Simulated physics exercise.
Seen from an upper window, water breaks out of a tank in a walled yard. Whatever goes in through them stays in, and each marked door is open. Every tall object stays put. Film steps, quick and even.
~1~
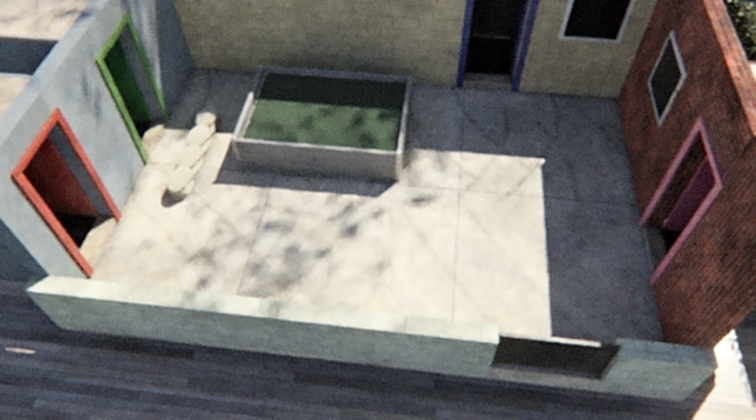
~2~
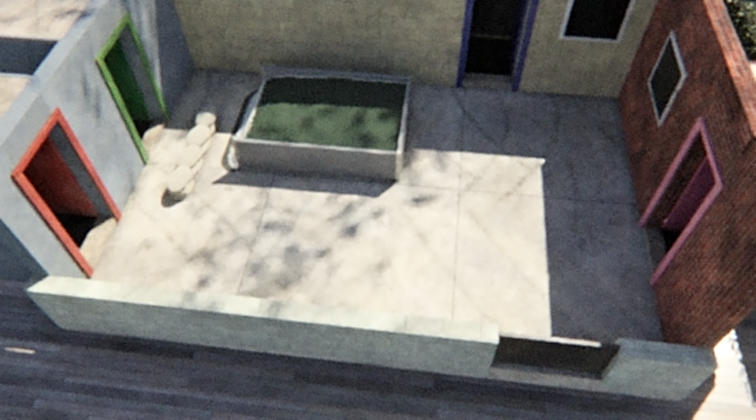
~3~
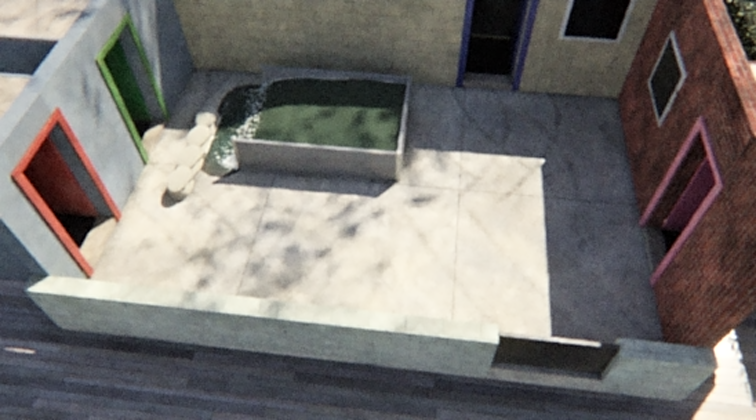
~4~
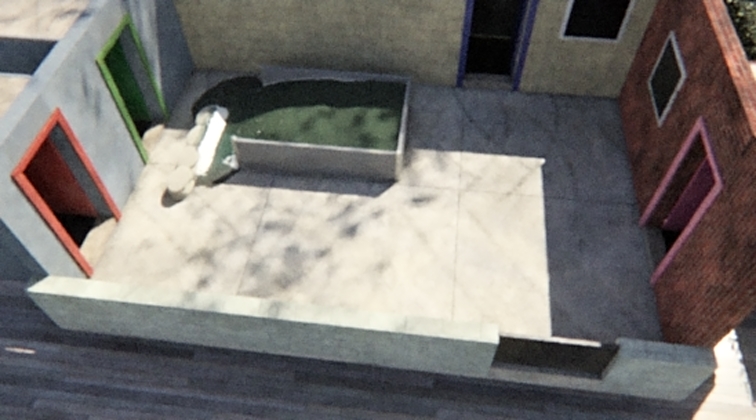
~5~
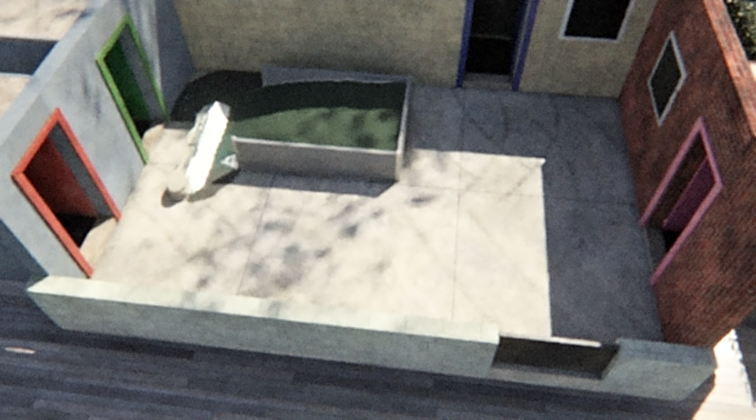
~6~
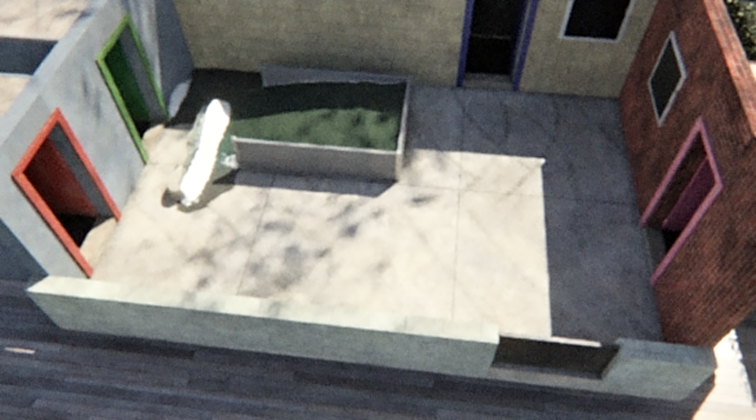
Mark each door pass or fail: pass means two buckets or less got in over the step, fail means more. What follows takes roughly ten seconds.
Green door - fail, red door - pass, blue door - pass, pink door - pass.
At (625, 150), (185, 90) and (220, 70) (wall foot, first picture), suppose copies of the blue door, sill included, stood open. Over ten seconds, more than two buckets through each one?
Well, the first remains within bounds, the next breaks the limit, and the last breaks the limit.
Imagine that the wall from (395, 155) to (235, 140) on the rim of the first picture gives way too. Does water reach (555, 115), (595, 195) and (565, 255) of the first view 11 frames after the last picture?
Log: Point 1 unreached; point 2 unreached; point 3 unreached.
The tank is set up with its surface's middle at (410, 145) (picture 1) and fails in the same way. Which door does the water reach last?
It is the pink door.
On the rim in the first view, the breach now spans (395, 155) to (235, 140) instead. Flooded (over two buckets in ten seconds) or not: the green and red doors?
Verdict - green door is safe, red door breaks the limit.
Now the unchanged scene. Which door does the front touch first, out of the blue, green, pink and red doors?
The one in green is the one.
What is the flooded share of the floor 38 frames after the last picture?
I'd estimate some 80 per cent.
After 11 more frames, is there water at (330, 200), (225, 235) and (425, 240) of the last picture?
In turn, the points end up high and dry, soaked and high and dry.
A moment on, water covers 15 % of the floor; the green door wet at the sill, nothing in, the red door not reached, the blue door not reached, the pink door not reached.
Next, water covers 30 % of the floor; the green door under two buckets in, the red door wet at the sill, nothing in, the blue door not reached, the pink door not reached.
Then, water covers 40 % of the floor; the green door over two buckets in, the red door wet at the sill, nothing in, the blue door not reached, the pink door not reached.
Later, water covers 80 % of the floor; the green door over two buckets in, the red door under two buckets in, the blue door wet at the sill, nothing in, the pink door not reached.
In the end, water covers 95 % of the floor; the green door over two buckets in, the red door under two buckets in, the blue door wet at the sill, nothing in, the pink door under two buckets in.
